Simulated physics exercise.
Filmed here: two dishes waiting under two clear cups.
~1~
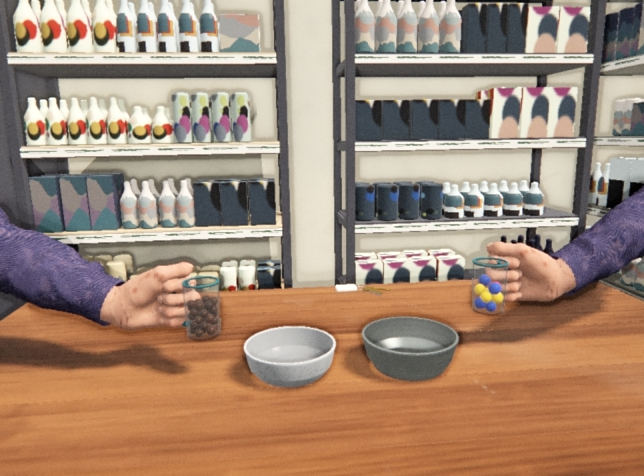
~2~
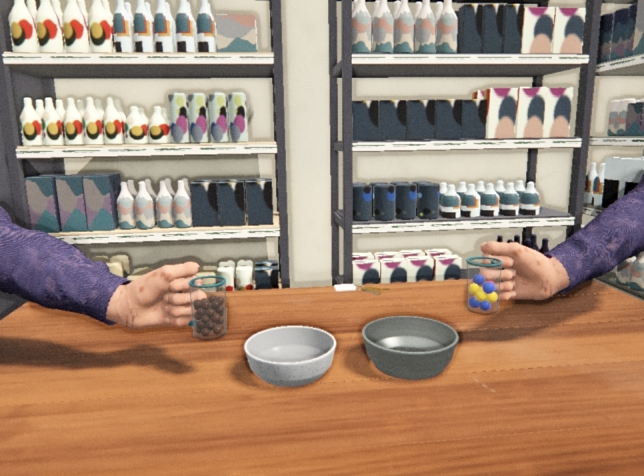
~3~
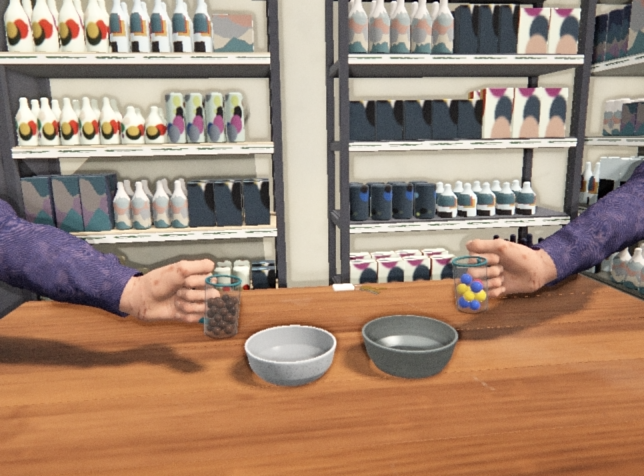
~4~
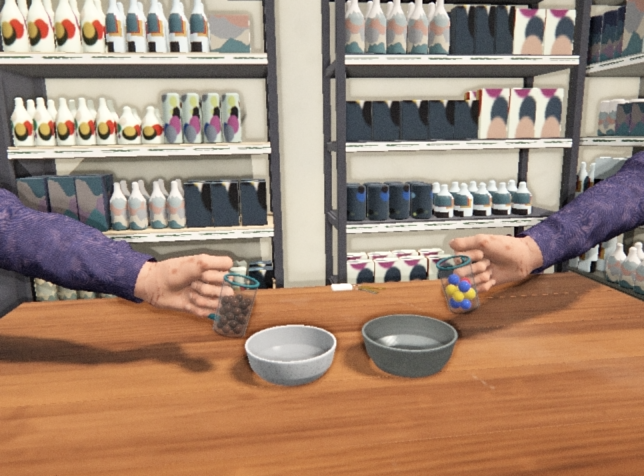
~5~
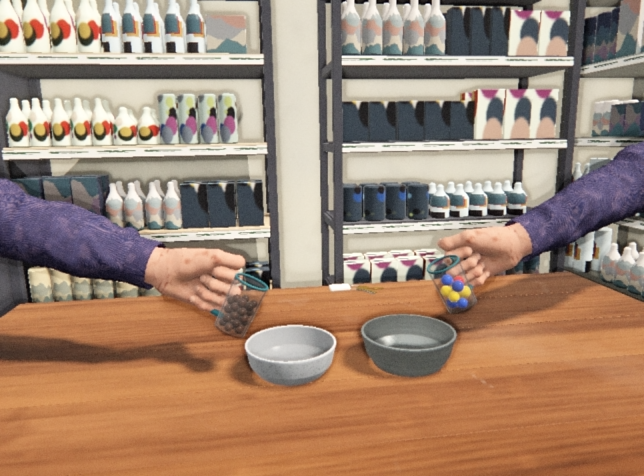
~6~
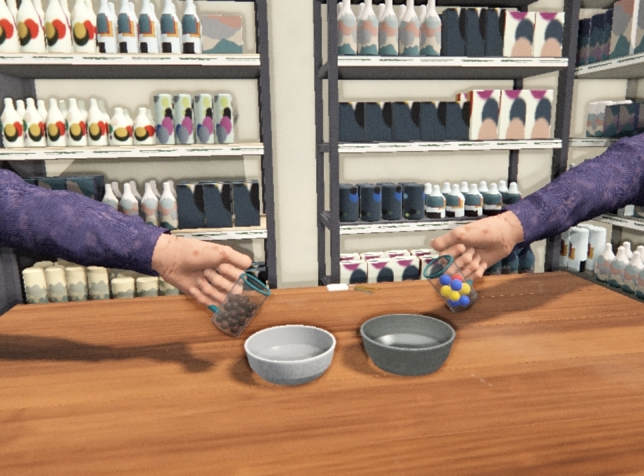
At a wooden counter before shelves of bottles and boxes, two hands in purple sleeves move clear cups of brown balls and blue and yellow balls inward above two empty bowls, then tilt both cups steadily toward them.
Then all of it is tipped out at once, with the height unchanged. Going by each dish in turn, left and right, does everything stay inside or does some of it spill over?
Left dish - stays inside; right - stays inside.
Then, 0.23 s later than the last frame, left, every one still in the cup; right, every one still in the cup.
Then, 0.51 s later than the last frame, left, every one still in the cup; right, every one still in the cup.
Then, 0.82 s later than the last frame, left, roughly two thirds still in the cup, roughly a quarter in the dish, about a tenth in the air; right, roughly two thirds still in the cup, roughly a quarter in the dish, about a tenth in the air.
When it is over, left, every one in the dish, not one outside the dish; right, every one in the dish, not one outside the dish.
